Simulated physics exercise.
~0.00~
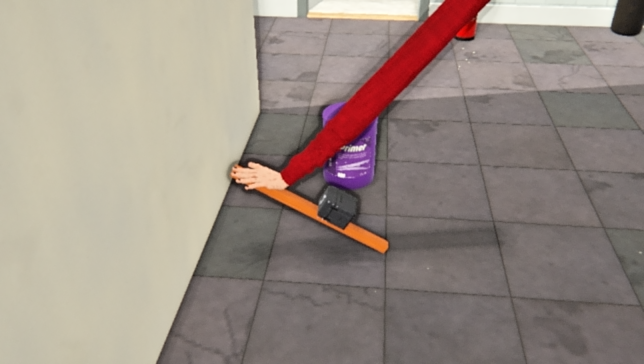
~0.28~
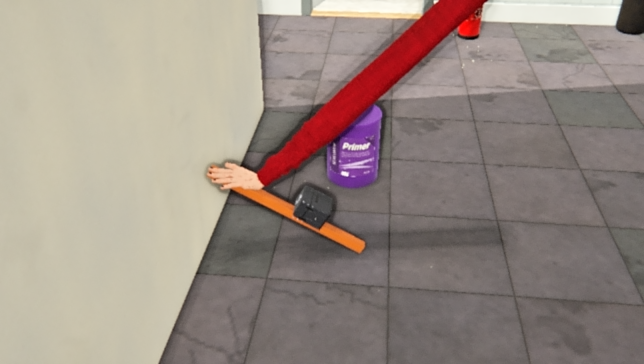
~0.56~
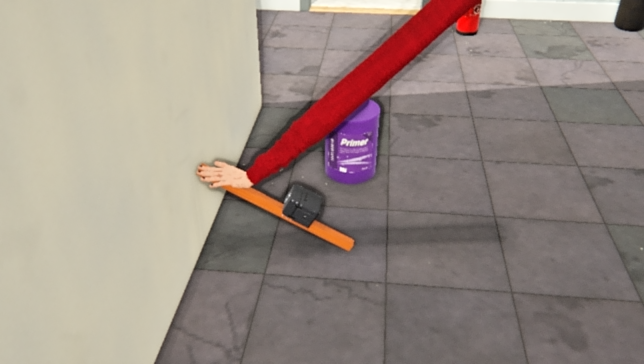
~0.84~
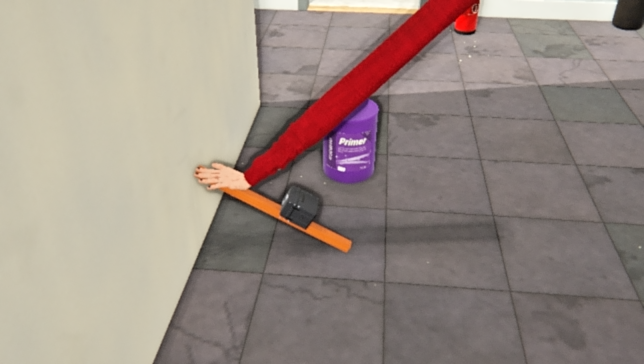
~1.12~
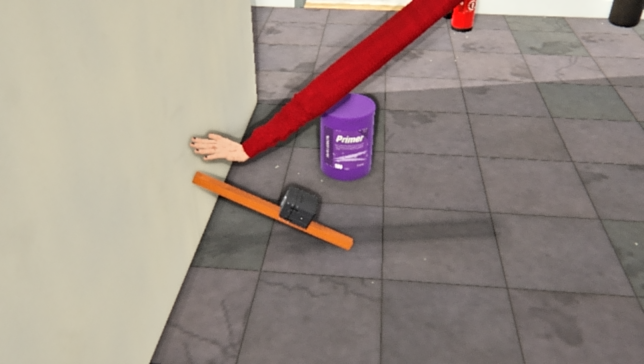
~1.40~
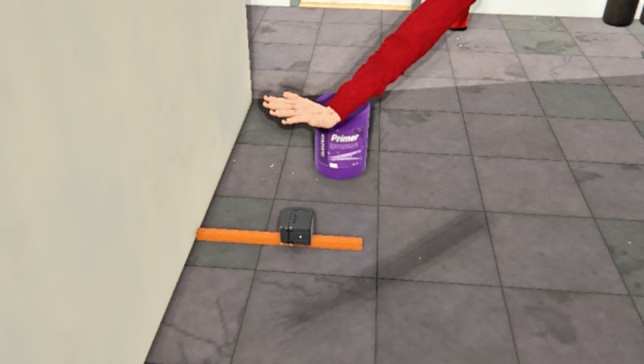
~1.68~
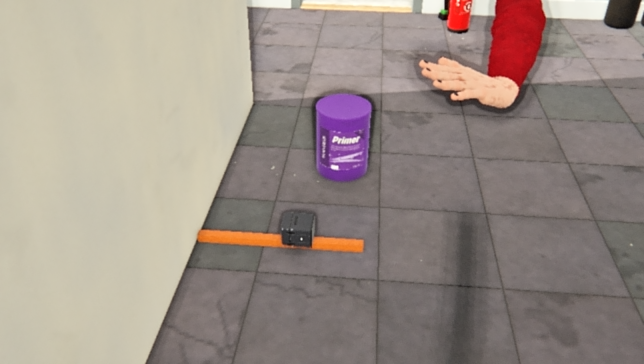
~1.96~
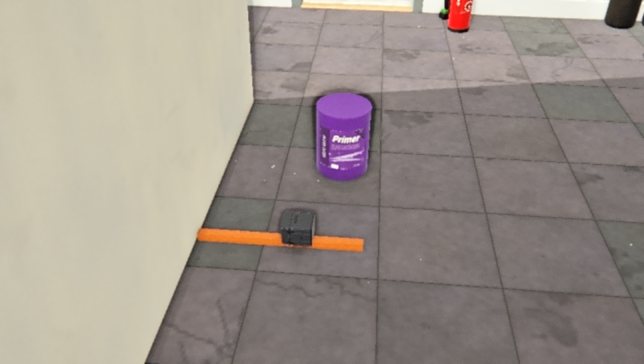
An orange pole with a dark block on it was pushed left against a pale wall by a red-sleeved hand, and once the hand let go and drew away, it slipped down and ended flat on the tiled floor near a purple pail.
